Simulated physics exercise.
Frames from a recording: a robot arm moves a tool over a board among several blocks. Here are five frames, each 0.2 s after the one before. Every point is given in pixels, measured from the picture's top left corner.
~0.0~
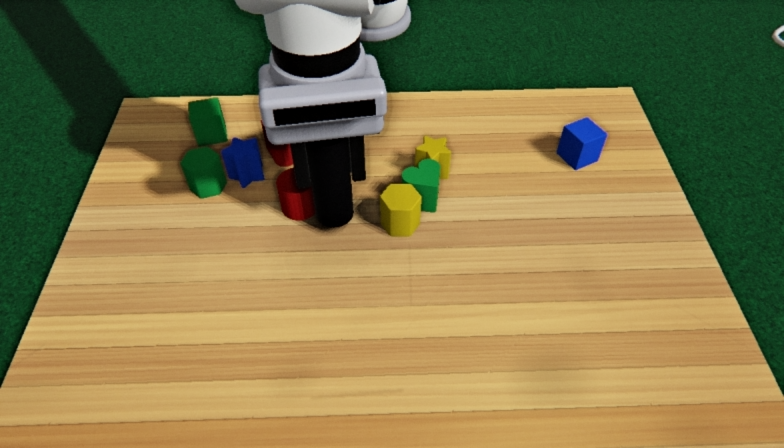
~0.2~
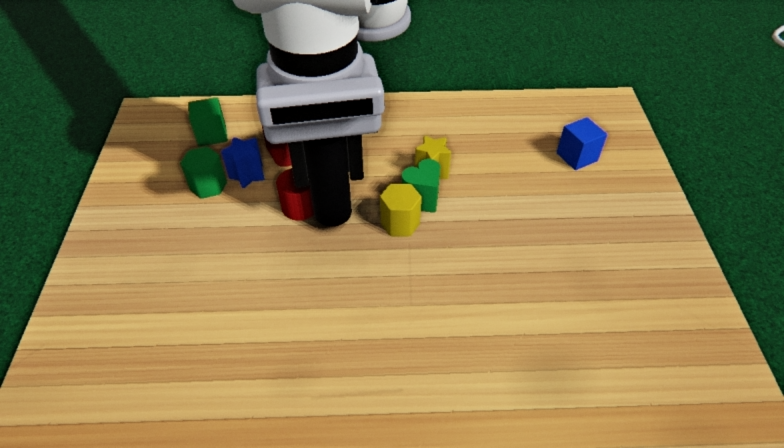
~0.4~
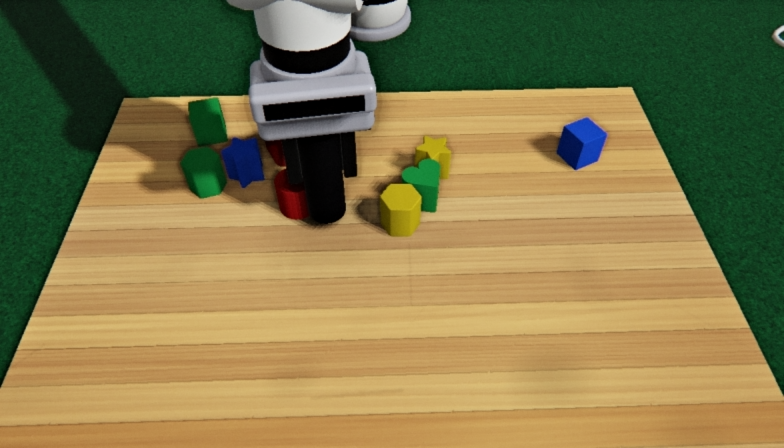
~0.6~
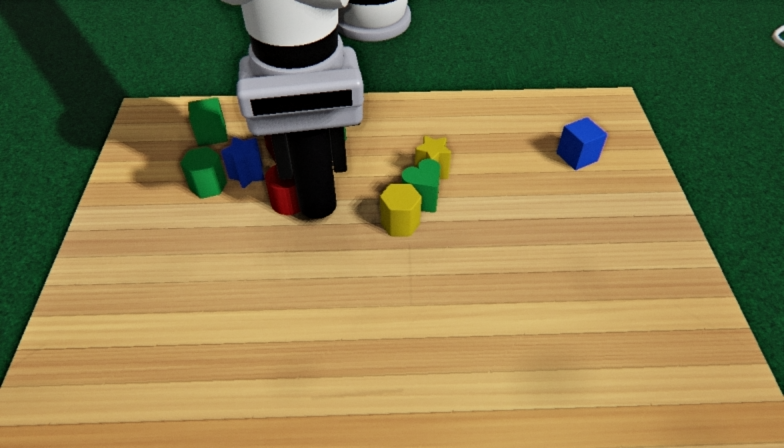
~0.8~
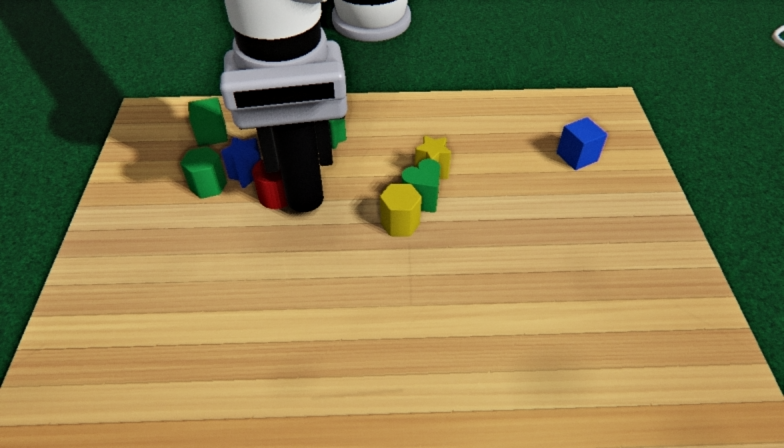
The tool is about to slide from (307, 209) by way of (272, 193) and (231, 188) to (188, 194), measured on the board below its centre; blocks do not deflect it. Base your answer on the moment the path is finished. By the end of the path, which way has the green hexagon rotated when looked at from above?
The green hexagon rotates counterclockwise.
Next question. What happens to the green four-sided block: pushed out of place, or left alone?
From what I can tell, it won't keep its place.
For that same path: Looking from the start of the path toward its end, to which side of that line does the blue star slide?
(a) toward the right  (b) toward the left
I choose a.
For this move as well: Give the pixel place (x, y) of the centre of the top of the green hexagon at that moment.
So, by the moment the path ends, you'll find the top centre of the green hexagon at (148, 156).
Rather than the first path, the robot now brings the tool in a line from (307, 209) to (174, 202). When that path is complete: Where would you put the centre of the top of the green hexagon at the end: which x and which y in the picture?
I'd place it at (173, 149), taking the centre of its top.
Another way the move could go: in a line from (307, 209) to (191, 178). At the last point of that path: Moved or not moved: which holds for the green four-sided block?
Gets moved.
On the path given first. One third of the way, tool (270, 183); blue star (223, 135); red cylinder (237, 152).
Two thirds of the way, tool (228, 178); green hexagon (171, 157), turned 85° anticlockwise; green four-sided block (204, 103), turned 20° anticlockwise; blue star (213, 120), turned 35° clockwise; red cylinder (205, 141).
At the end, tool (184, 184); green hexagon (148, 156), turned 110° anticlockwise; green four-sided block (204, 101), turned 10° anticlockwise; blue star (210, 119), turned 40° clockwise; red cylinder (190, 140).
